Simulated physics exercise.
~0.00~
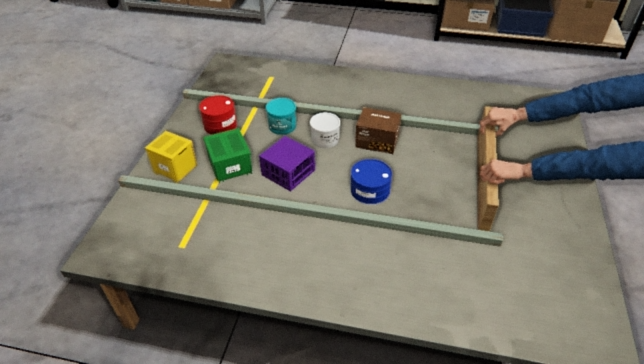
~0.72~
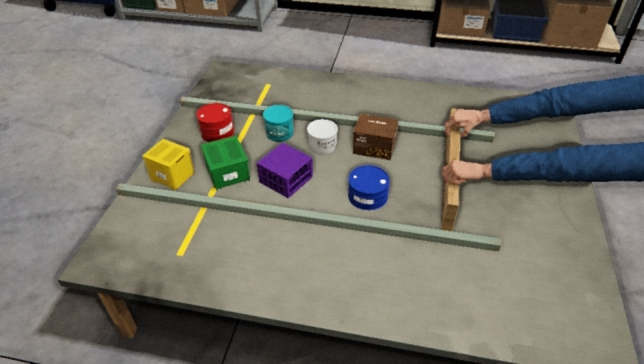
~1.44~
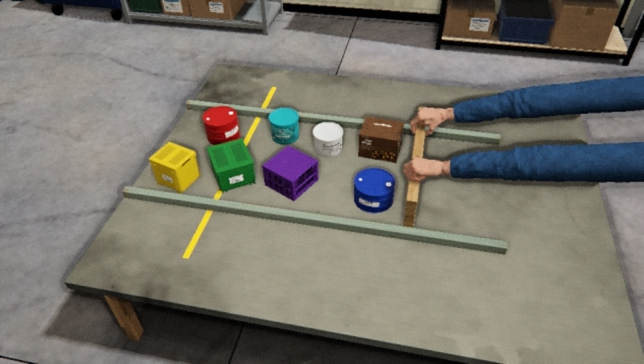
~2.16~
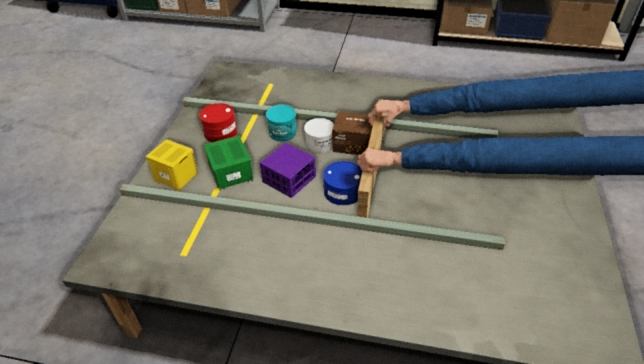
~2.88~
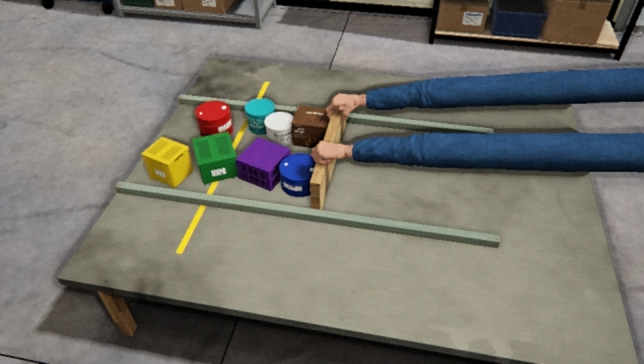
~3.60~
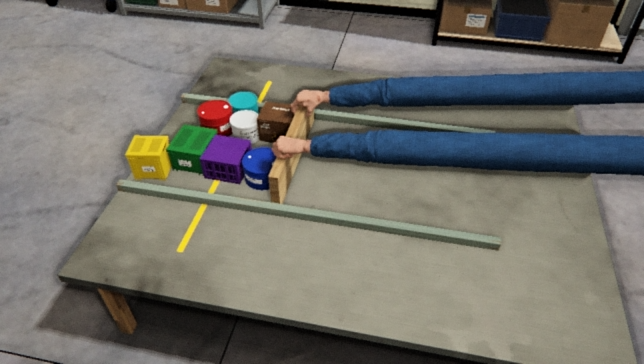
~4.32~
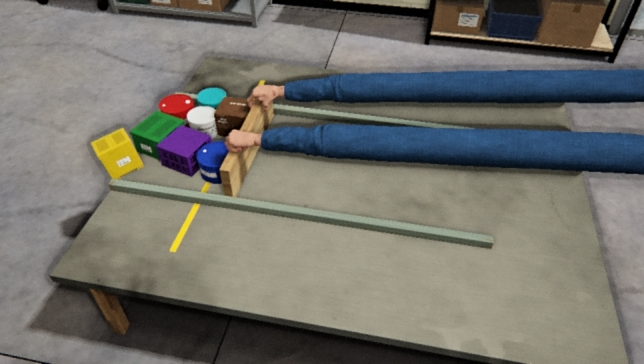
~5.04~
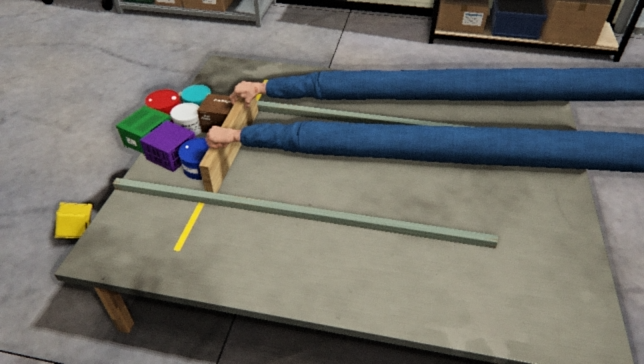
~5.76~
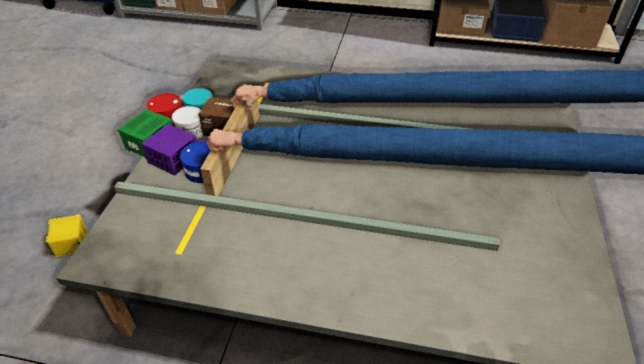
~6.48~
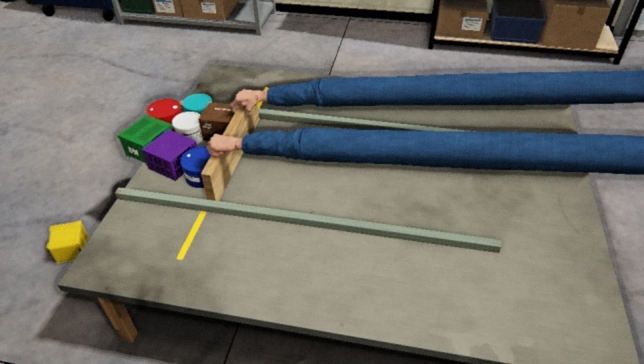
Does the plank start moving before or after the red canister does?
The plank starts moving before the red canister. It is already sliding left while the red canister sits still, and the canister only shifts later, once the packages have bunched together.
